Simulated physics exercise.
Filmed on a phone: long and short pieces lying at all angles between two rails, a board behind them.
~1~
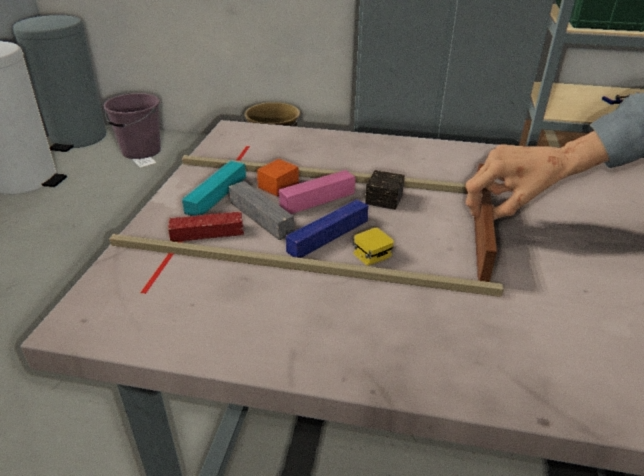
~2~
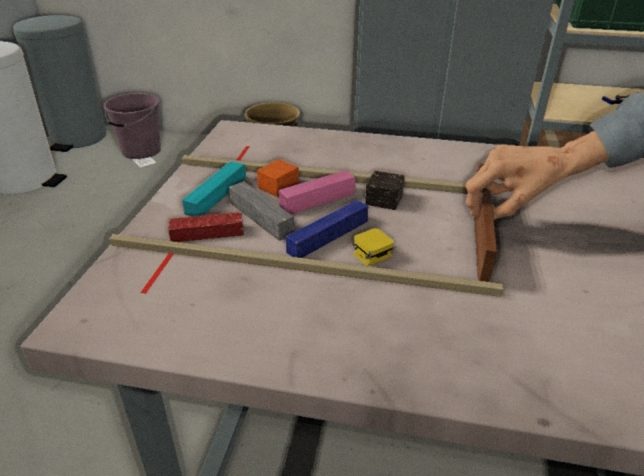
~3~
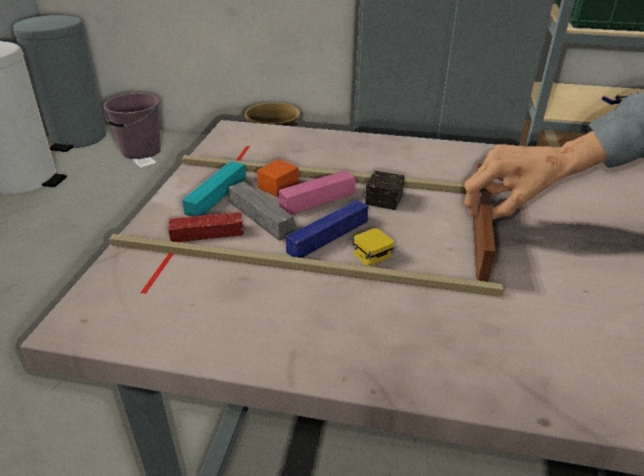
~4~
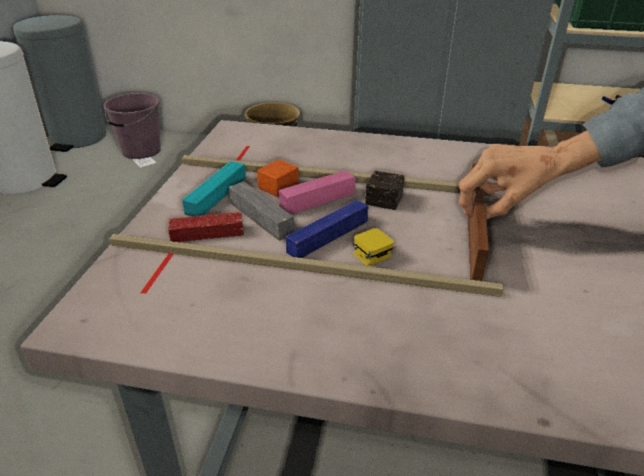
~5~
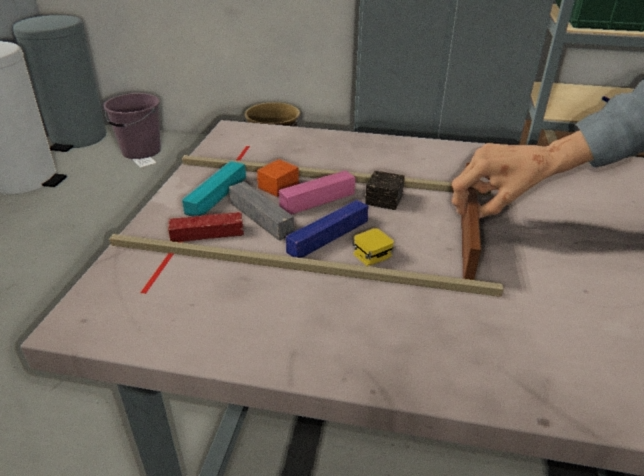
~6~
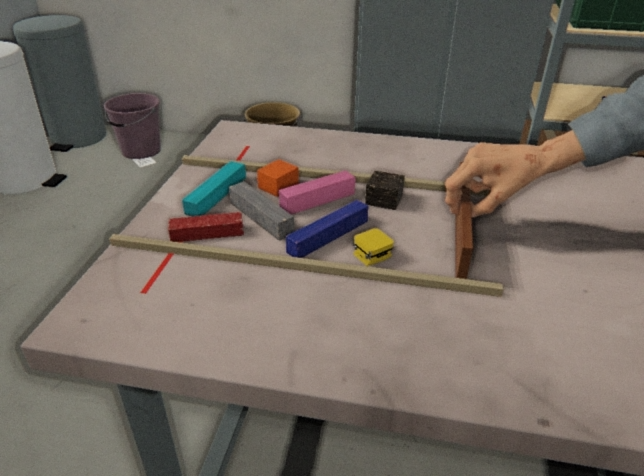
On a table between two rails, a hand slides a brown board slightly left.
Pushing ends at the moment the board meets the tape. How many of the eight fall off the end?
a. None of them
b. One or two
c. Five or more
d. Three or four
d.
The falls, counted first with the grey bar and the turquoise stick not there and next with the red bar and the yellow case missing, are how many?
First 1, second 2.
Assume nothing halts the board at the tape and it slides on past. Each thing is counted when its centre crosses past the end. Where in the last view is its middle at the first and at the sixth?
Pixels, in order: Around (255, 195), around (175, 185).
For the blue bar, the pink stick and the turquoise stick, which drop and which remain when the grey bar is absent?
So the blue bar keeps its place, the pink stick keeps its place and the turquoise stick goes down.
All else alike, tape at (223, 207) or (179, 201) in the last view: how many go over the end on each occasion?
Respectively 1 and 5.
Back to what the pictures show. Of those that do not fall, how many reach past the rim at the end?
0.
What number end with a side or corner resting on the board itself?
3 in contact.
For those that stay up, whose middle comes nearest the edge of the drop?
The one out in front is the pink stick.
Soon after, none off yet; turquoise stick at rest near (216, 188); red bar at rest near (207, 227); grey bar moving near (257, 211).
By the end, the number that fall off is three or four; fallen, orange block, grey bar, red bar and turquoise stick.
